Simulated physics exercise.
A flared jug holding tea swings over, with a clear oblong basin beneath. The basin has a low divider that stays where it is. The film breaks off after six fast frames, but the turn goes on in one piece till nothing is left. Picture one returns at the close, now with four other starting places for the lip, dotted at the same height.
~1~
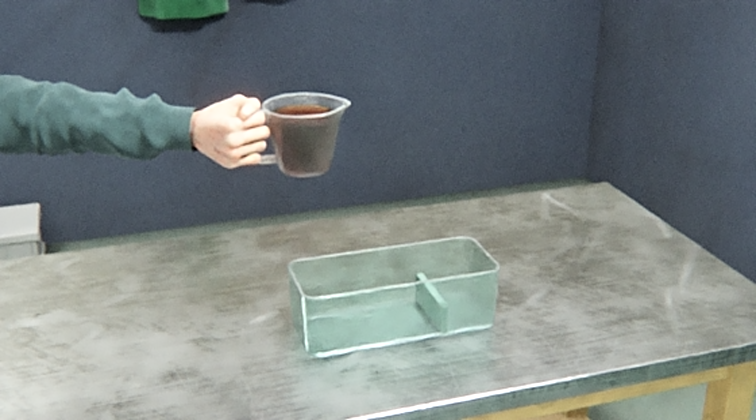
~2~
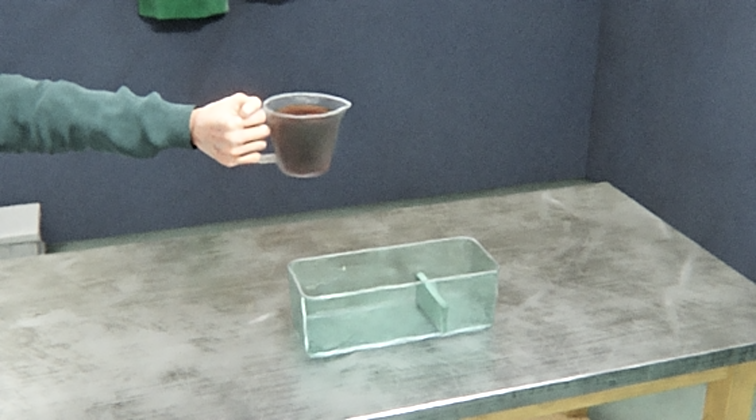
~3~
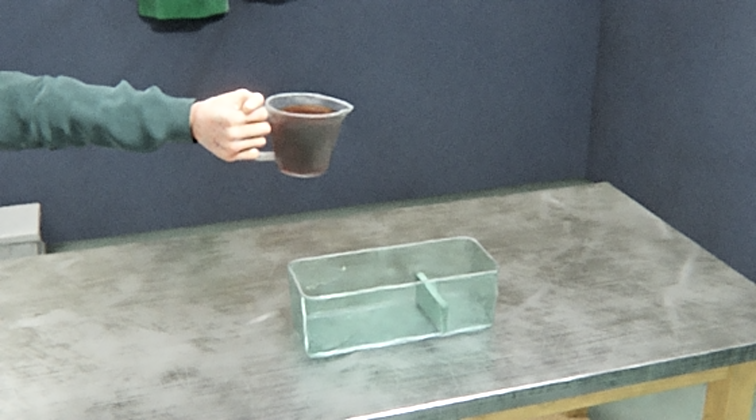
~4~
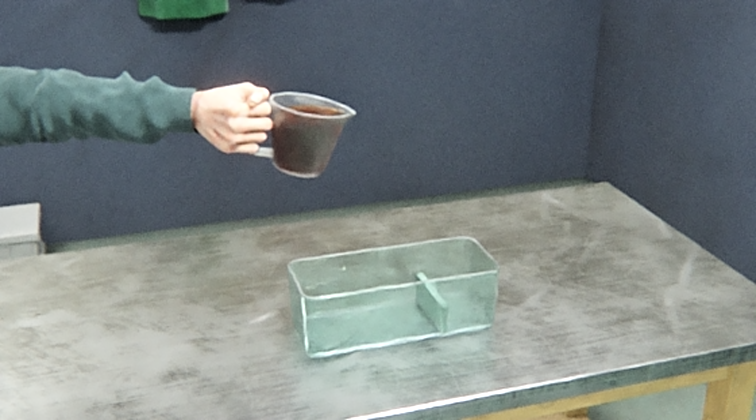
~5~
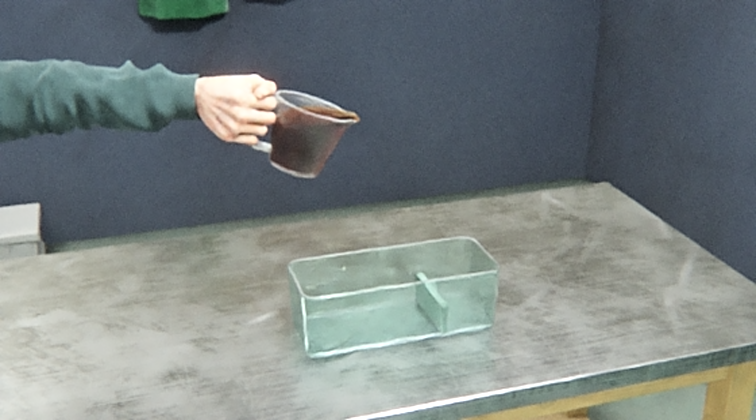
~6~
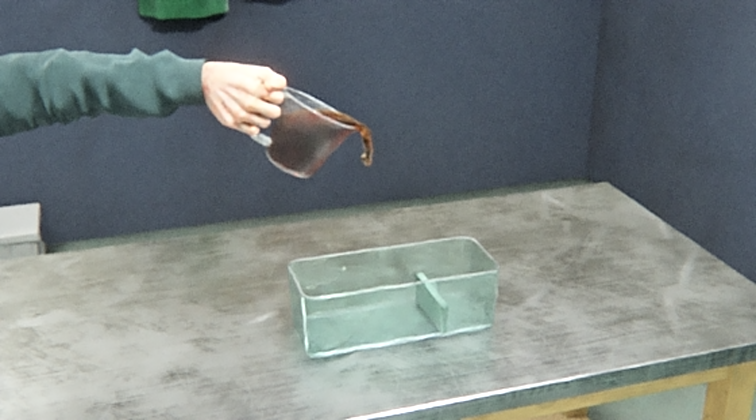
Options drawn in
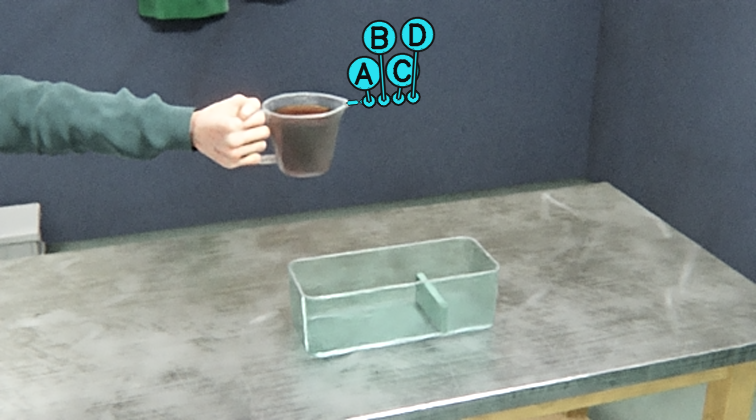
A hand in a dark green sleeve, reaching in from the left, holds a clear flared jug of dark brown tea above an oblong, greenish clear basin with a low inner wall. The basin rests on a worn grey tabletop before a dark blue wall, seen from slightly above by a still camera. The hand steadily tilts the jug rightward, and tea slips over its lip in a short brown stream.
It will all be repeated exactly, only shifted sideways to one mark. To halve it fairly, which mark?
B.
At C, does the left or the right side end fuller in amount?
The right side.
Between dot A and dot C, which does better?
C.
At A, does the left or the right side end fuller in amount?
More ends on the left.
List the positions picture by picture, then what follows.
Upright, lip at (348, 102); basin from (306, 356) to (493, 324); top of the wall at (432, 289); nothing has left yet.
Upright, lip at (349, 103); nothing has left yet.
Tipped about 5°, lip at (351, 107); nothing has left yet.
Tipped about 12°, lip at (354, 112); nothing has left yet.
Tipped about 21°, lip at (356, 119); tea is over the lip, down to (356, 119).
Tipped about 31°, lip at (358, 129); tea is over the lip, down to (367, 161).
On the marked copy, A at (369, 101); B at (383, 99); C at (398, 98); D at (413, 96).
For dot A, about 80 % ends left of the wall and 14 % right of it; 6 % is lost outside.
For dot B, about 46 % ends left of the wall and 51 % right of it; 3 % is lost outside.
For dot C, about 24 % ends left of the wall and 73 % right of it; 4 % is lost outside.
For dot D, about 21 % ends left of the wall and 74 % right of it; 5 % is lost outside.
